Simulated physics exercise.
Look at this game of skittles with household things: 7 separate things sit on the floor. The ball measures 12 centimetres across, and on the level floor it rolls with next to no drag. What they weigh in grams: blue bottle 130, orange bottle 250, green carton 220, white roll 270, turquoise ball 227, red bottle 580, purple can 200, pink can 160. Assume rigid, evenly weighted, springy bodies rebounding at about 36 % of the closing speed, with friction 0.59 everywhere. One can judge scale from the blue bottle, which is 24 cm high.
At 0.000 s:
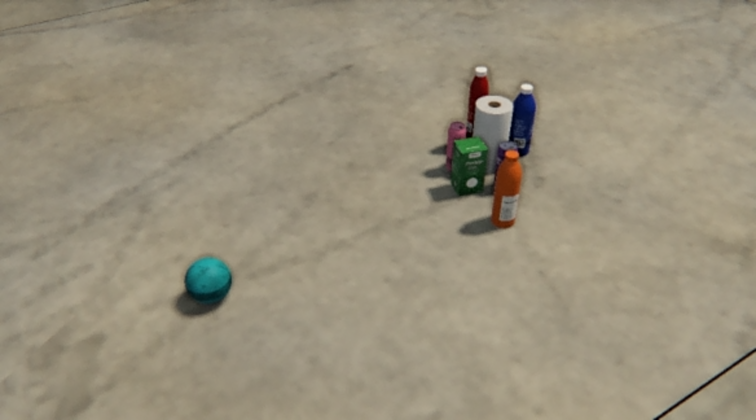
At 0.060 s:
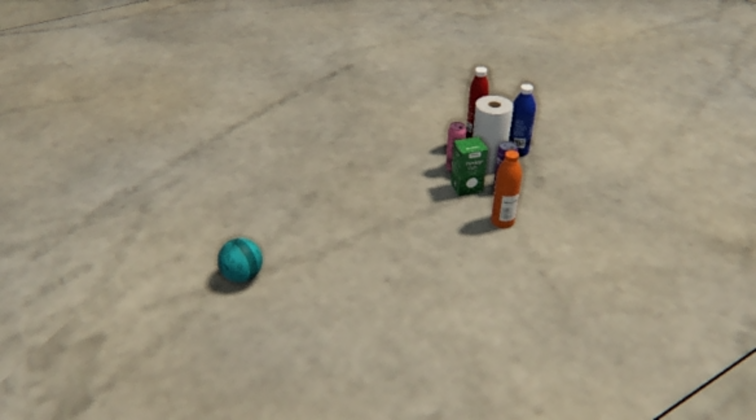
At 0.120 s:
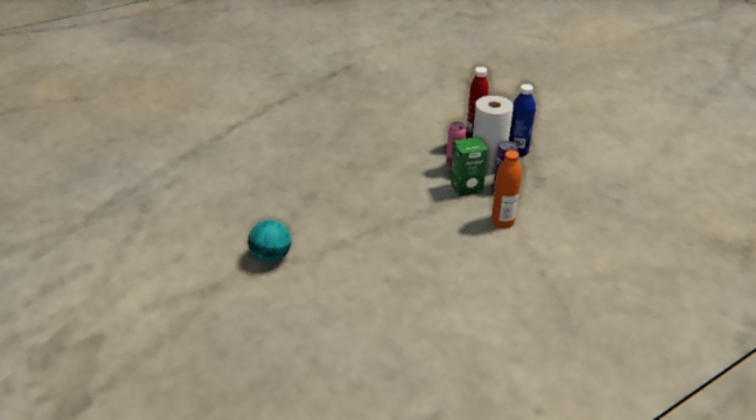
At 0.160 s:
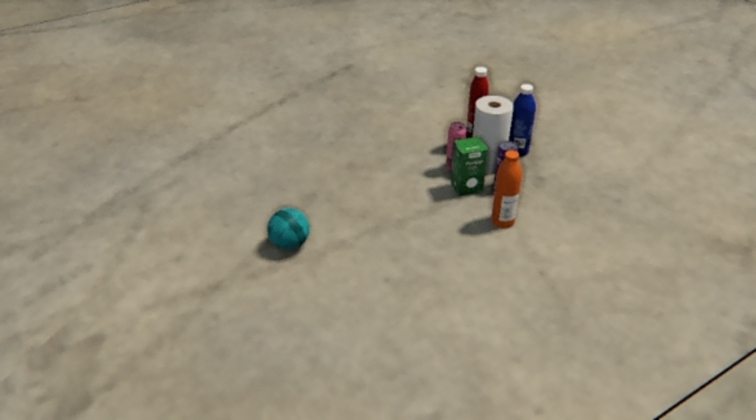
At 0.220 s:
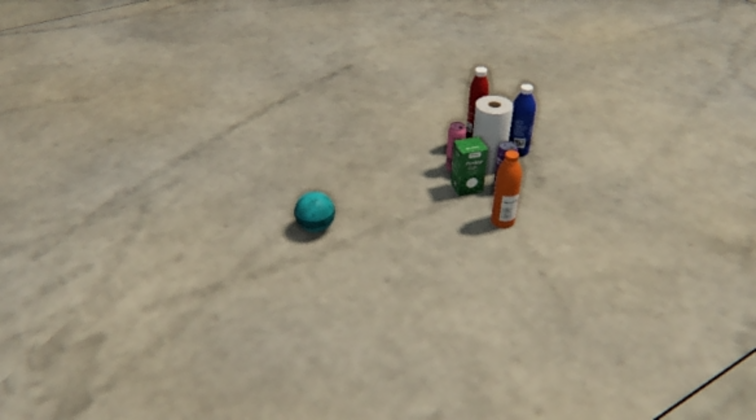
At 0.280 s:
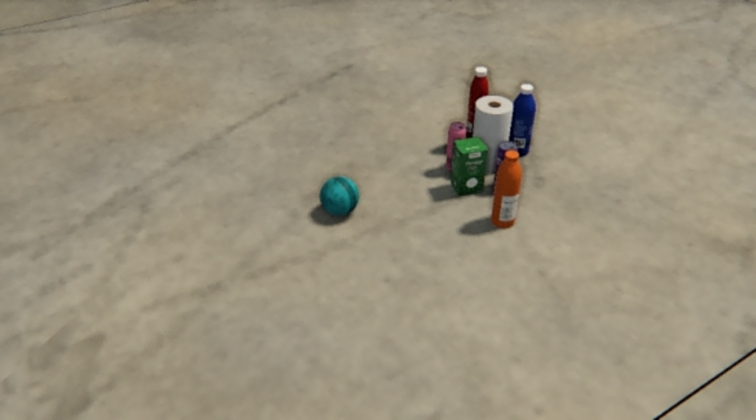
On a worn concrete floor, a turquoise ball sits at the lower left, apart from a cluster of bottles, cans, a green carton and a white roll at the upper right. The ball rolls steadily rightward and away from the viewer, narrowing the gap, while the clustered items stay still.
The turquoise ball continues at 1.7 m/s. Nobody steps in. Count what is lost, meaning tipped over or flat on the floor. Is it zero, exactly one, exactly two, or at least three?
It is zero.
Around 0.68 s, 111 cm rolled; turquoise ball near (460, 111).
Around 1.08 s, 163 cm rolled; turquoise ball near (505, 51).
Finally (1.5 s), all 7 still in place (within 8 cm). Final places as that camera would see them, blue bottle near (522, 120), orange bottle near (507, 189).
